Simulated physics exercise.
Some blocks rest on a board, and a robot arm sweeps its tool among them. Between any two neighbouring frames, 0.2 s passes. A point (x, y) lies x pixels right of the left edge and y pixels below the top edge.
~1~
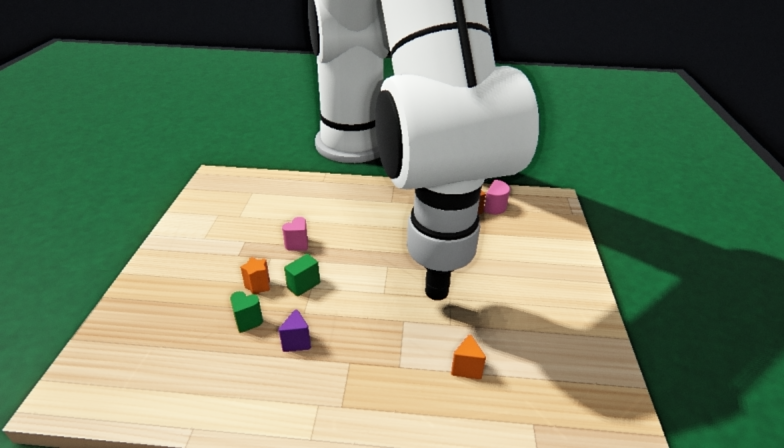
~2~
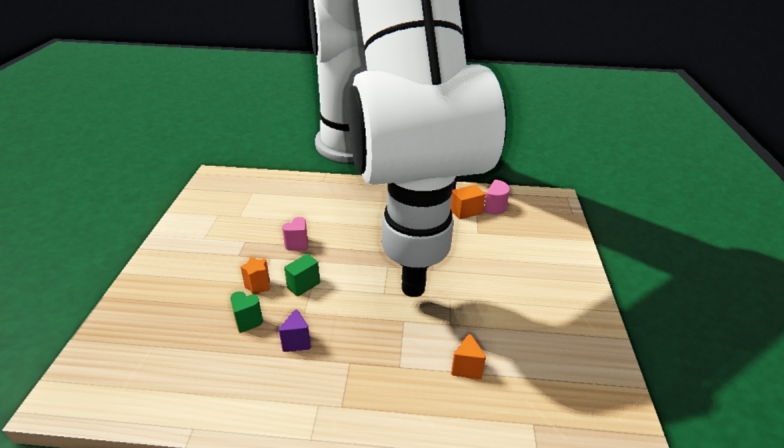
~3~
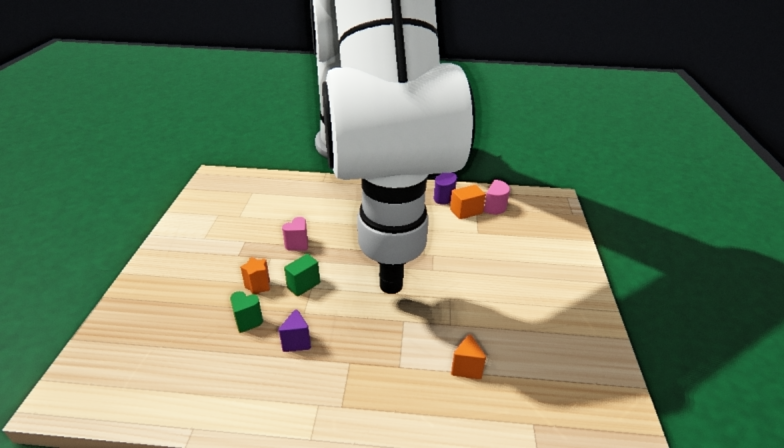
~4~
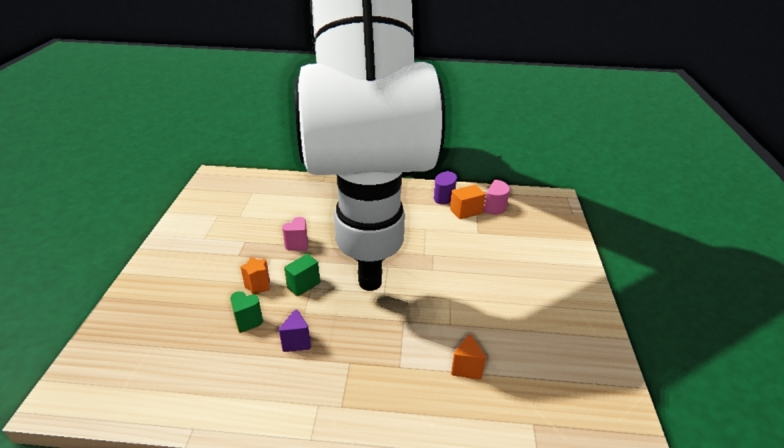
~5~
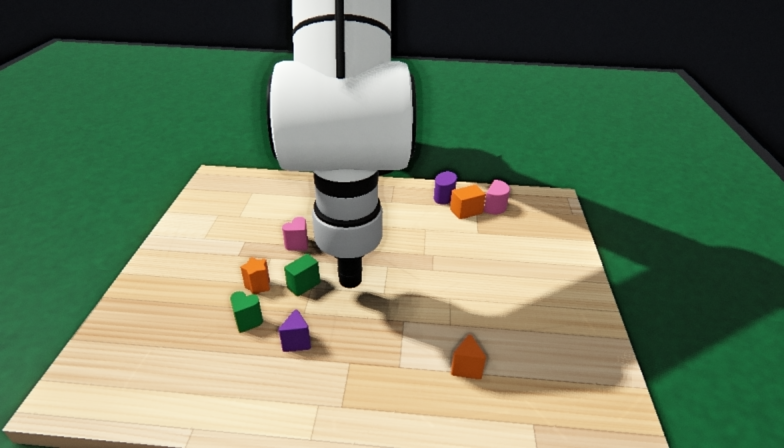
A white robot arm swept its black-tipped tool steadily leftward over a wooden board, drawing close to a green block, while the scattered orange, pink, green and purple blocks all stayed still.
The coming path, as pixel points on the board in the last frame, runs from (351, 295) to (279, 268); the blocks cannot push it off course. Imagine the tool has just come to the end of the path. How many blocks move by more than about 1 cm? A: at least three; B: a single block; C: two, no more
Correct choice: C.
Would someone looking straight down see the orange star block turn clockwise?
I believe not.
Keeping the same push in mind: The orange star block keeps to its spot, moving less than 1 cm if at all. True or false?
This is false.
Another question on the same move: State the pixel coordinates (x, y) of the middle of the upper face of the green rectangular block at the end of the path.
Roughly at (258, 256).
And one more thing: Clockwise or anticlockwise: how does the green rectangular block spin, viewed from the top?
Looking down: Anticlockwise.
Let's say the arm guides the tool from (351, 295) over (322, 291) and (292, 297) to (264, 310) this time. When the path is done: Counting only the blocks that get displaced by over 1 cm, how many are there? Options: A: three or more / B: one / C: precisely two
The one that fits is B, one.
The first path, step by step. One third of the way, tool at (325, 273); nothing pushed yet.
Two thirds of the way, tool at (300, 264); green rectangular block at (277, 259), turned 65° anticlockwise.
At the end, tool at (277, 255); orange star block at (241, 268), turned 35° anticlockwise; pink heart still; green rectangular block at (258, 256), turned 90° anticlockwise.
